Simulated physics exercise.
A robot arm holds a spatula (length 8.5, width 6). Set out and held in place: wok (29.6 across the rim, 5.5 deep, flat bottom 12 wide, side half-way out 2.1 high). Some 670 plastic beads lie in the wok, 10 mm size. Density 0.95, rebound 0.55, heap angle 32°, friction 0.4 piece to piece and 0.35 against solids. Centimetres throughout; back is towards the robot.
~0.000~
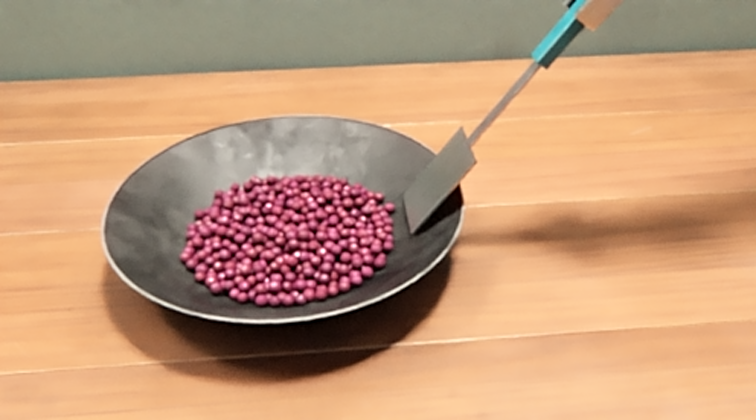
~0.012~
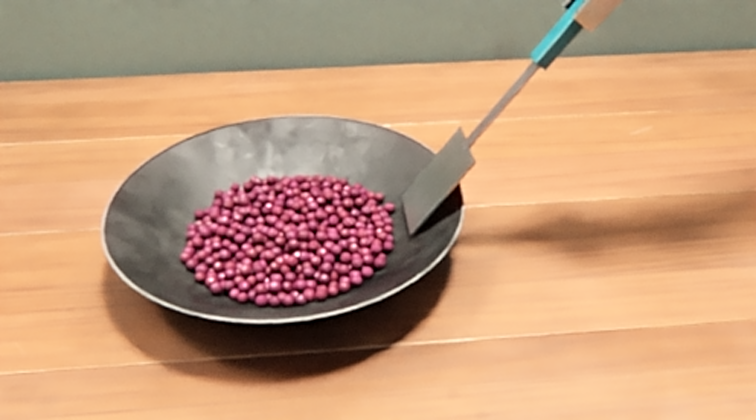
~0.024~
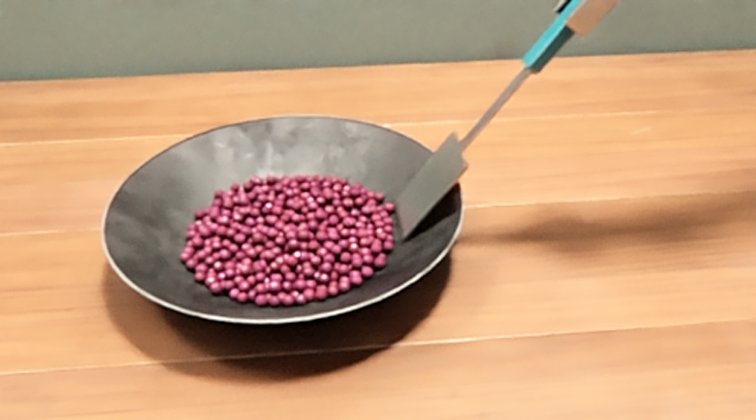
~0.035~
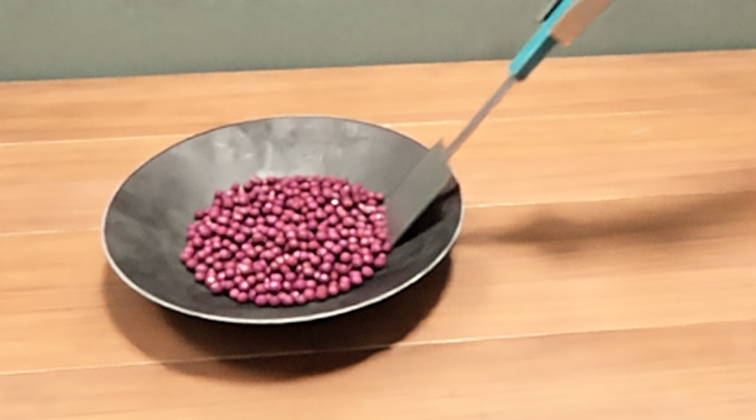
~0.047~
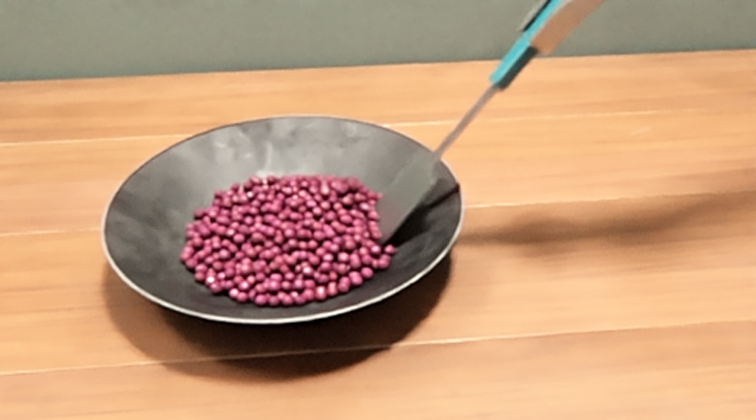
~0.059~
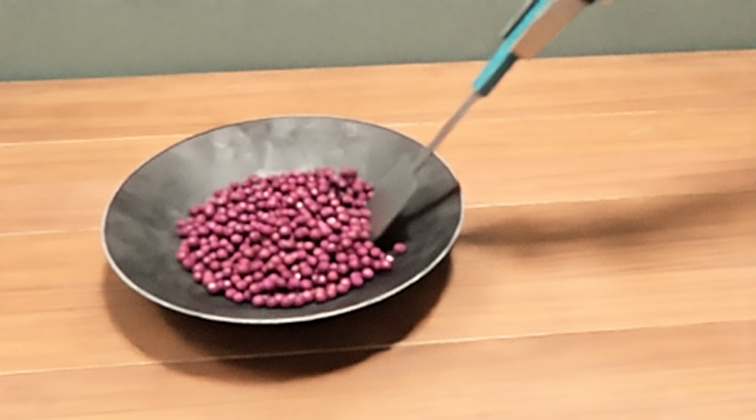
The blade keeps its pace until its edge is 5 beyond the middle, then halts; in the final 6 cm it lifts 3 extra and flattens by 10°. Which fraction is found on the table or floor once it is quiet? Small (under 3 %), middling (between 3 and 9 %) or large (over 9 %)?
A middling share, between 3 and 9 %, ends on the table or floor.
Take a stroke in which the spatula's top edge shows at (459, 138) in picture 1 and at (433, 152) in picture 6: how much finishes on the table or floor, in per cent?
About 0 per cent.
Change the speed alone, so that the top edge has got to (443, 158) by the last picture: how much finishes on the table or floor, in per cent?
About 0 per cent.
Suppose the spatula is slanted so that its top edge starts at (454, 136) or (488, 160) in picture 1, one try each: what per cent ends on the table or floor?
Some 5 and 5 per cent.
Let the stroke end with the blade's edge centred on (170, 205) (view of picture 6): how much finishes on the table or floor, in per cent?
About 25 per cent.
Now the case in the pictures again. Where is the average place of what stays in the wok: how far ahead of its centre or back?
About 4.0 cm ahead.
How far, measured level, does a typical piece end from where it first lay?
Some 3 cm.
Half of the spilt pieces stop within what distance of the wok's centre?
Some 48 cm.
After 0.09 s, sloping 54°, highest piece 7 above the table; 672 in the wok.
After 0.12 s, sloping 51°, highest piece 9 above the table; 672 in the wok.
After 0.33 s, sloping 44°, highest piece 8 above the table; 638 in the wok, 27 on the table or floor, 7 on the blade or in flight.
After 1.38 s, sloping 44°, highest piece 5 above the table; 637 in the wok, 35 on the table or floor.
In the end, 637 in the wok, 35 on the table or floor. That is 5 % on the table or floor.
